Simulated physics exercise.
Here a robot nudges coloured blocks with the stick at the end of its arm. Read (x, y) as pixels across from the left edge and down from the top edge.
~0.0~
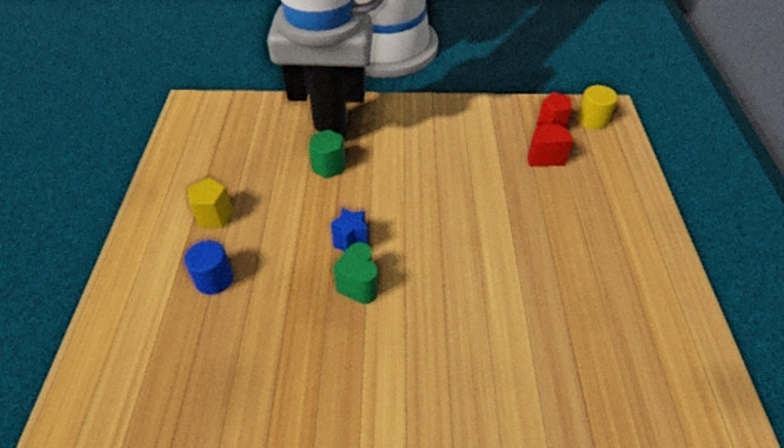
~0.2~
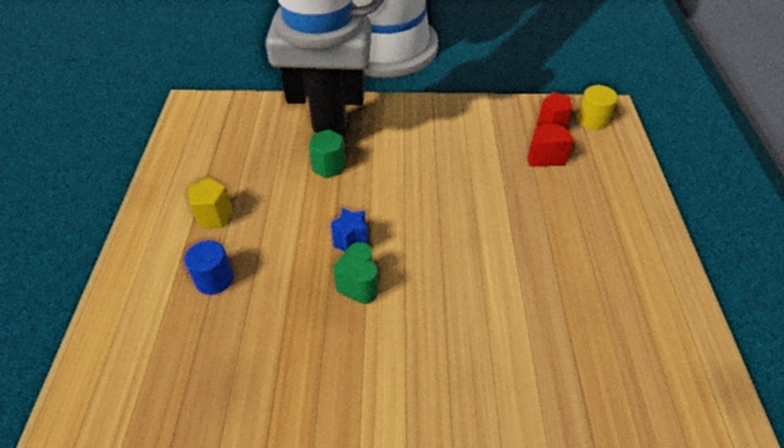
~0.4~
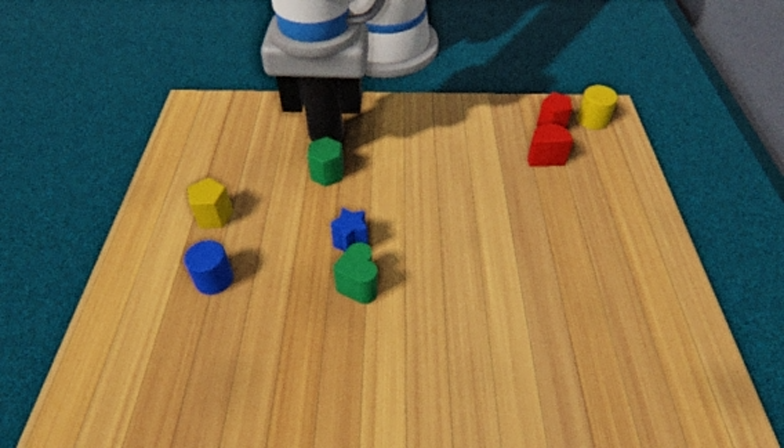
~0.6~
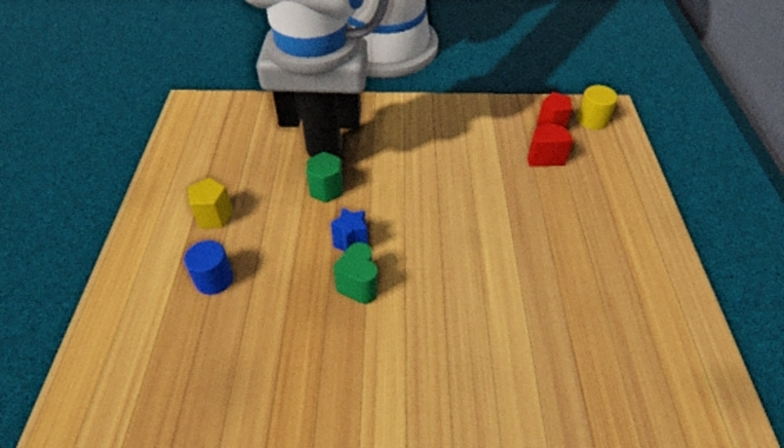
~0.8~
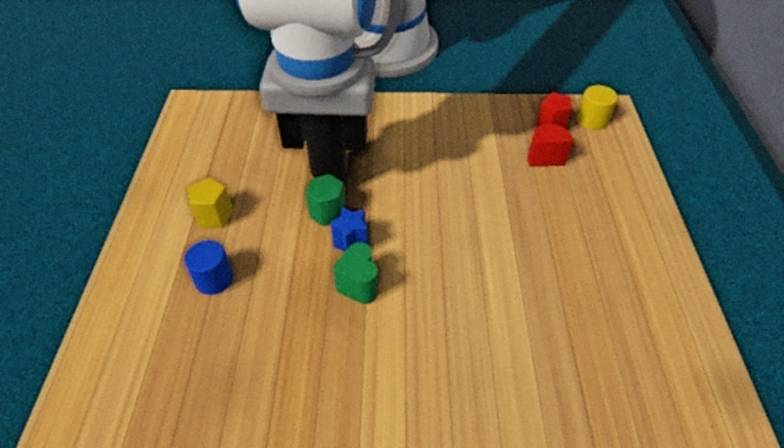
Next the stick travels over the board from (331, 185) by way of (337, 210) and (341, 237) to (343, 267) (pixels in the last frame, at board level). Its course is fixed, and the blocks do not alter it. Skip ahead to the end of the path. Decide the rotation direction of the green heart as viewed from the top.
From the top: Clockwise.
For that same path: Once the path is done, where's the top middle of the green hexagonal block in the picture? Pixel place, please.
The centre of its top face lies at (304, 265).
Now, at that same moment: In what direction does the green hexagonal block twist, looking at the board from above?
It goes clockwise.
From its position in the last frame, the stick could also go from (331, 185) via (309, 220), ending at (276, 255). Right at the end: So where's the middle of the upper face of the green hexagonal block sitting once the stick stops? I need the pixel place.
Pixel (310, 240).
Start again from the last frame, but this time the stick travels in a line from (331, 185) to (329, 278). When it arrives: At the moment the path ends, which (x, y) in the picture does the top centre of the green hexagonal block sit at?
The middle of its upper face will lie at (294, 282).
What follows on the original path. One third of the way, stick (335, 196); green hexagonal block (321, 213), turned 30° clockwise; blue star-shaped block (354, 226).
Two thirds of the way, stick (340, 224); green hexagonal block (314, 240), turned 65° clockwise; blue star-shaped block (358, 236), turned 45° anticlockwise; green heart (362, 268), turned 25° clockwise.
At the end, stick (342, 252); green hexagonal block (304, 265), turned 100° clockwise; blue star-shaped block (372, 257), turned 70° anticlockwise; green heart (374, 288), turned 50° clockwise.
